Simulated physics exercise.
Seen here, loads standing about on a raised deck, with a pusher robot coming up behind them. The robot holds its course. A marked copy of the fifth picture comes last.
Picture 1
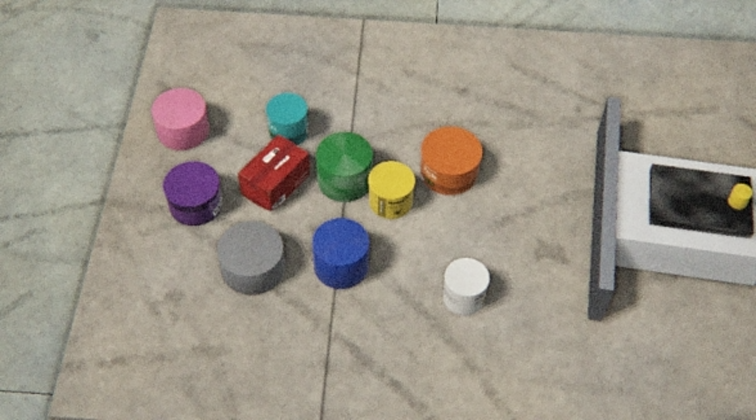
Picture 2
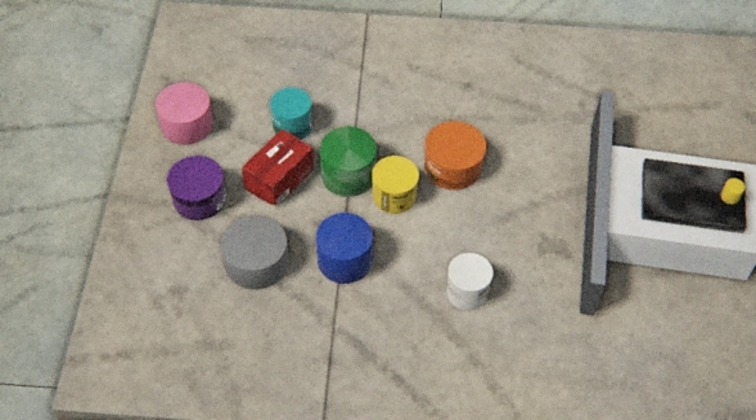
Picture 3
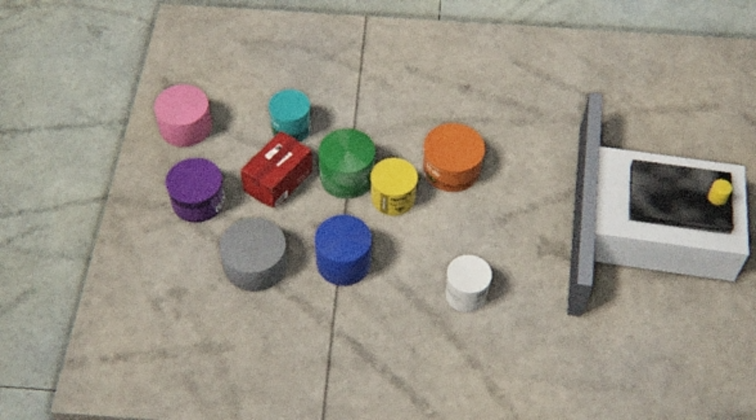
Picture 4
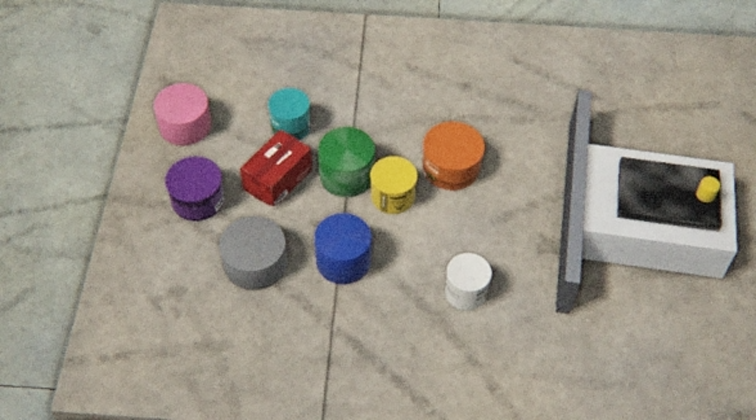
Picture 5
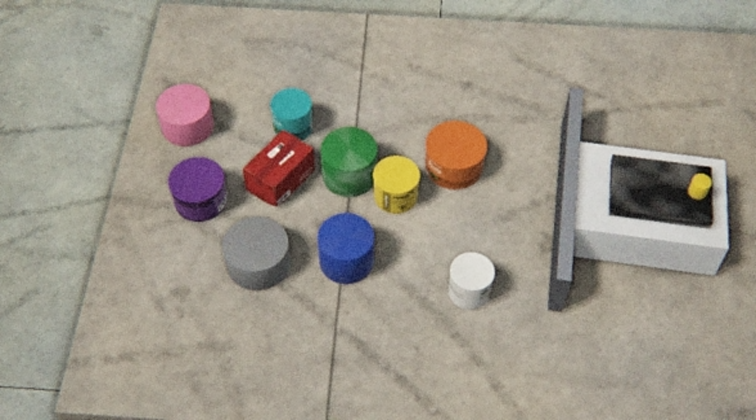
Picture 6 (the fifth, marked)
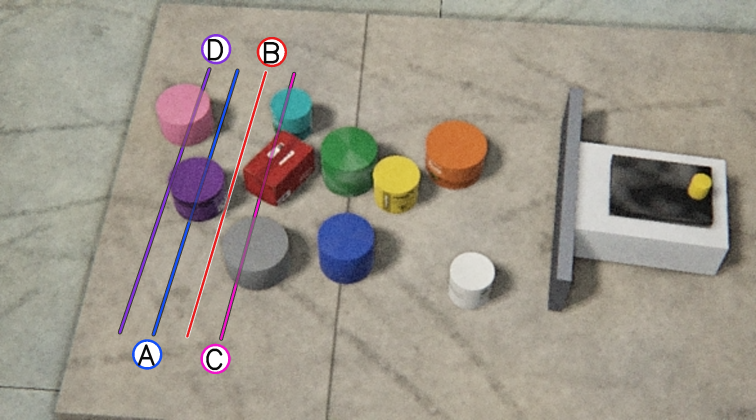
On a raised stone-like deck, a white robot with a grey upright plate crept slowly left from the right side, while the colourful round containers and a red parcel stayed where they were, untouched.
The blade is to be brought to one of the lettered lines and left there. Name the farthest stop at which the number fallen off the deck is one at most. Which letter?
At A, and not beyond.
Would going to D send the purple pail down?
By then, yes.
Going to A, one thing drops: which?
It is the purple pail.
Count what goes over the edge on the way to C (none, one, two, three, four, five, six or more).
By then, none.
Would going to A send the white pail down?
No.
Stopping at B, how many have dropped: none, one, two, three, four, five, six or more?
By then, none.
On the copy, A at (199, 191); B at (230, 192); C at (261, 194); D at (169, 189).
On A. First, robot (518, 181); white pail (393, 272); orange pail (405, 147).
Then, robot (382, 173); purple pail (165, 202); red parcel (199, 171).
Finally, robot (277, 167); purple pail over the edge; pink canister (139, 95); one fallen.
By contrast, B is within the limit but short; C is within the limit but short; D drops four.
